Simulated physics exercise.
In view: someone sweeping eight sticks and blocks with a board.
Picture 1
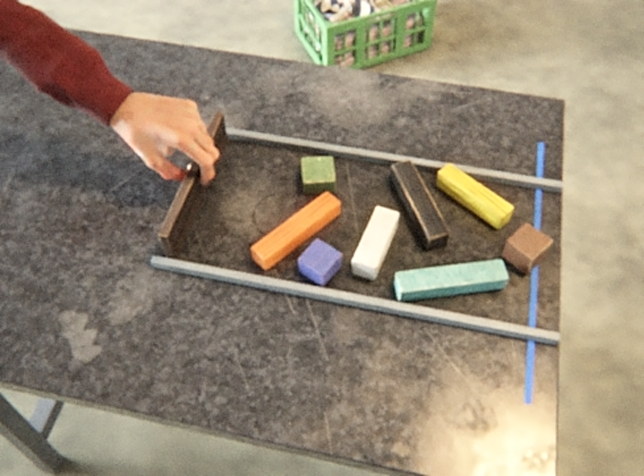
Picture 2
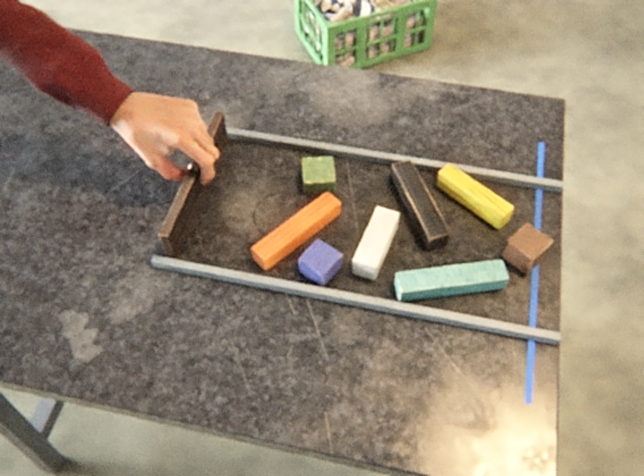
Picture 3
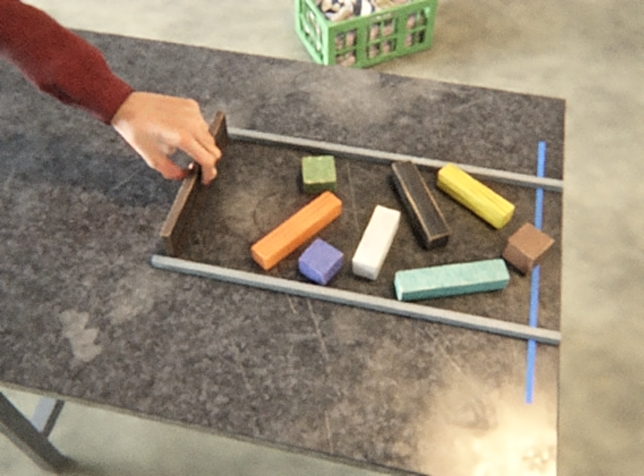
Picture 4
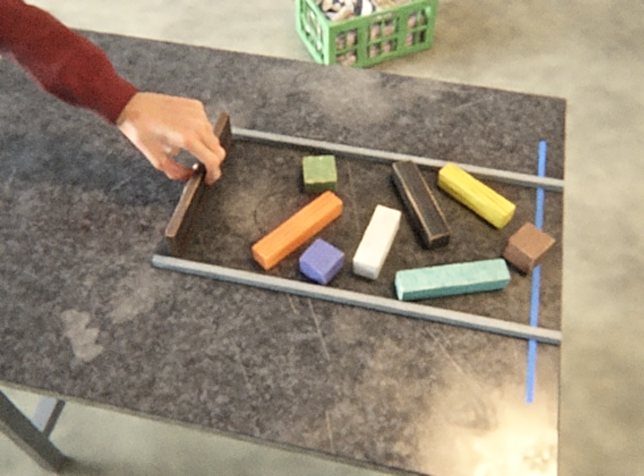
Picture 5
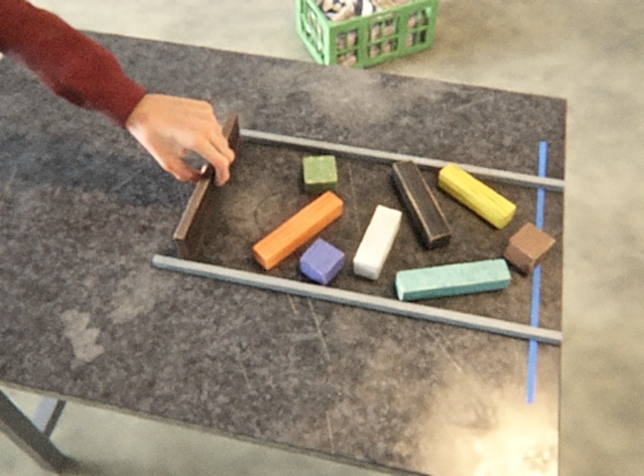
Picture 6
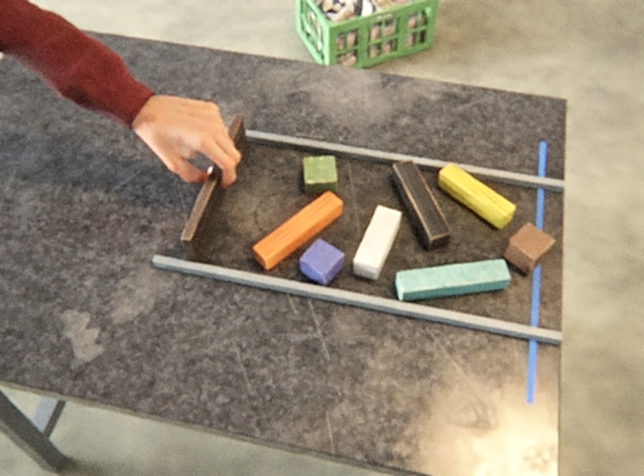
The footage shows a hand in a red sleeve holding a dark board upright between two rails on a dark table, then sliding it slightly right, while the colourful sticks and blocks and the blue tape stay still.
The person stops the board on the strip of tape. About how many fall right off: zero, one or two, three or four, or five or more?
In the end the number that fall off is five or more.
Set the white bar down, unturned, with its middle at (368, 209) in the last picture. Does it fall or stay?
From there it drops off.
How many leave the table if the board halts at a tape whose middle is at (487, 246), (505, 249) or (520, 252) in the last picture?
In that order 2, 3 and 5.
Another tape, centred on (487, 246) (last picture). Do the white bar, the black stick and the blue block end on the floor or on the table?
The white bar is kept, the black stick stays on, the blue block stays on.
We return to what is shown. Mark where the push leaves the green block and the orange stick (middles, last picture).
The green block at (558, 218), the orange stick at (549, 273).
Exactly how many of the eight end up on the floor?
It comes to 6.
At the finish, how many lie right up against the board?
The number is 2.
A little later, none off yet; brown block at rest near (529, 248); yellow stick at rest near (475, 196); turquoise bar at rest near (453, 280).
Next, none off yet; brown block at rest near (532, 246); yellow stick shifted a little near (496, 201); turquoise bar shifted about its own width near (528, 286).
Later still, one off so far; brown block tilted well over near (585, 286); yellow stick shifted about its own width near (563, 217); turquoise bar dropping near (548, 418).
When it is over, the number that fall off is five or more; down, blue block, white bar, black stick, turquoise bar, yellow stick and brown block.
